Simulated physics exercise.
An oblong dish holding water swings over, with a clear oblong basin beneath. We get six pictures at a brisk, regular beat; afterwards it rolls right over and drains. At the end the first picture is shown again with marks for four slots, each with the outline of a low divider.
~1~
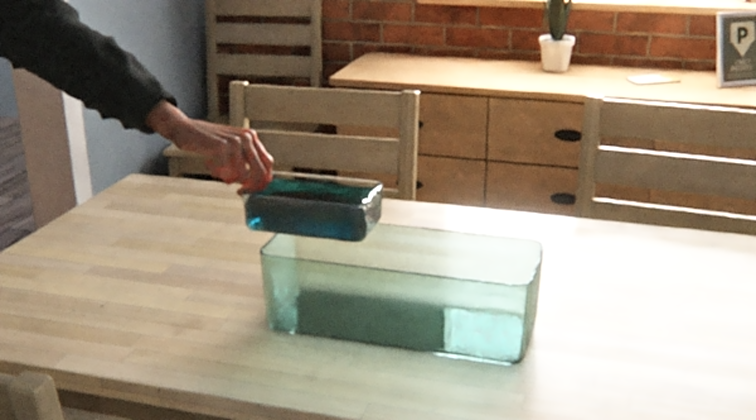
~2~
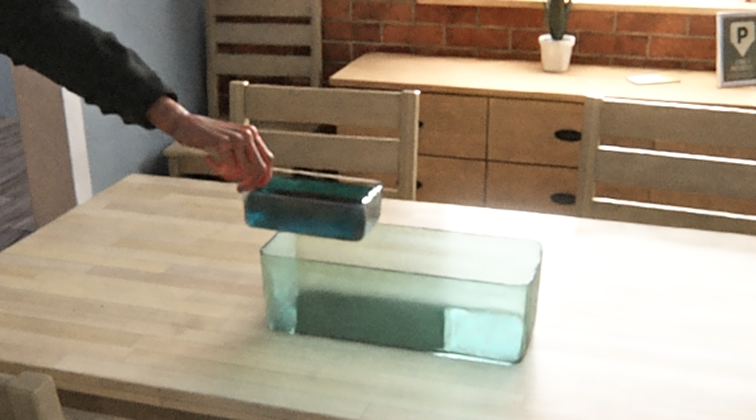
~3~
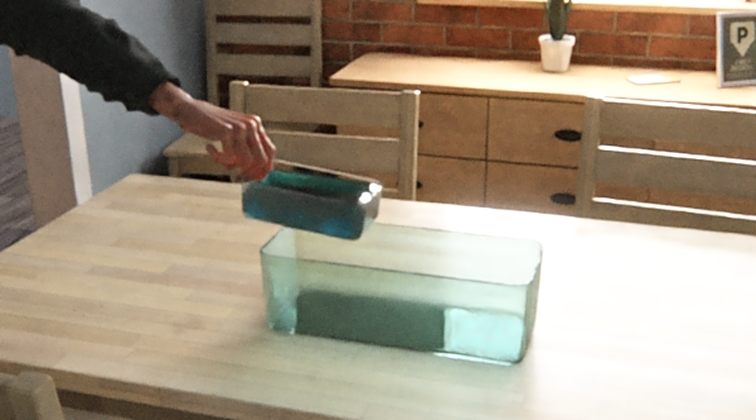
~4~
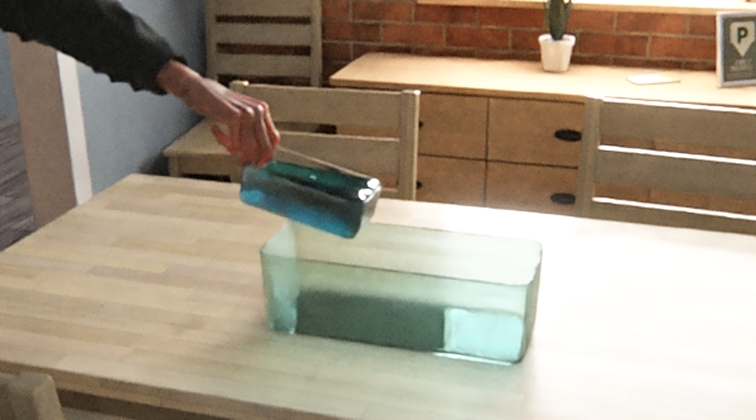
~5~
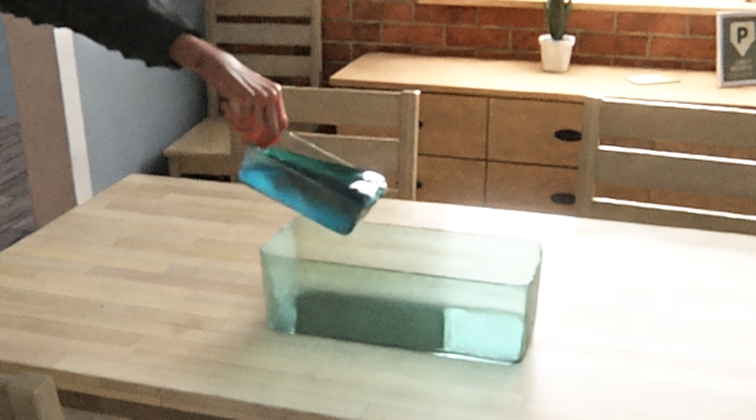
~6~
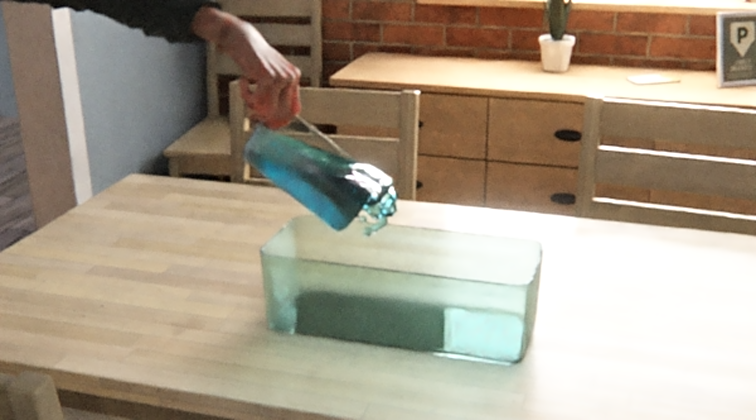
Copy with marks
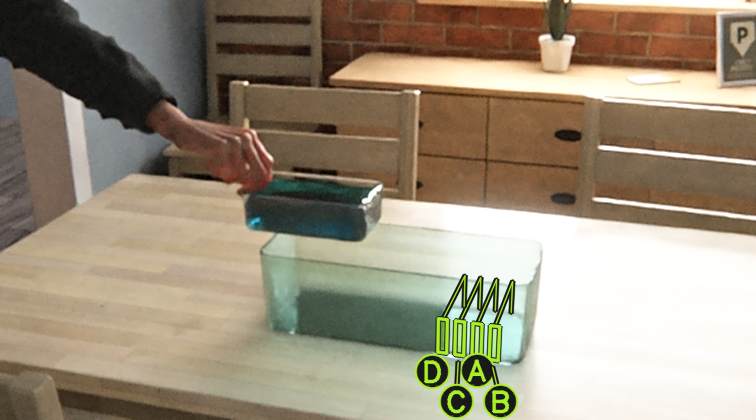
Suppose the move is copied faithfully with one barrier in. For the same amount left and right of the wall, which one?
It is D.
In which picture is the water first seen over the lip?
Picture 4.
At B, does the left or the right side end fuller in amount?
The left side.
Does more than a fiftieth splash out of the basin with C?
Yes, it does.
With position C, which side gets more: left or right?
The left side.
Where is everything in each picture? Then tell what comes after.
Upright, lip at (372, 193); basin from (268, 325) to (525, 363); nothing has left yet.
Upright, lip at (372, 193); nothing has left yet.
Tipped about 6°, lip at (372, 193); nothing has left yet.
Tipped about 14°, lip at (372, 193); water is over the lip, down to (372, 193).
Tipped about 23°, lip at (372, 193); water is over the lip, down to (376, 200).
Tipped about 35°, lip at (372, 193); water is over the lip, down to (375, 225).
On the marked copy, A at (475, 364); B at (492, 367); C at (458, 361); D at (441, 359).
If A is chosen, about 85 % ends left of the wall and 5 % right of it; 10 % is lost outside.
If B is chosen, about 87 % ends left of the wall and 5 % right of it; 8 % is lost outside.
If C is chosen, about 72 % ends left of the wall and 20 % right of it; 8 % is lost outside.
If D is chosen, about 45 % ends left of the wall and 47 % right of it; 8 % is lost outside.
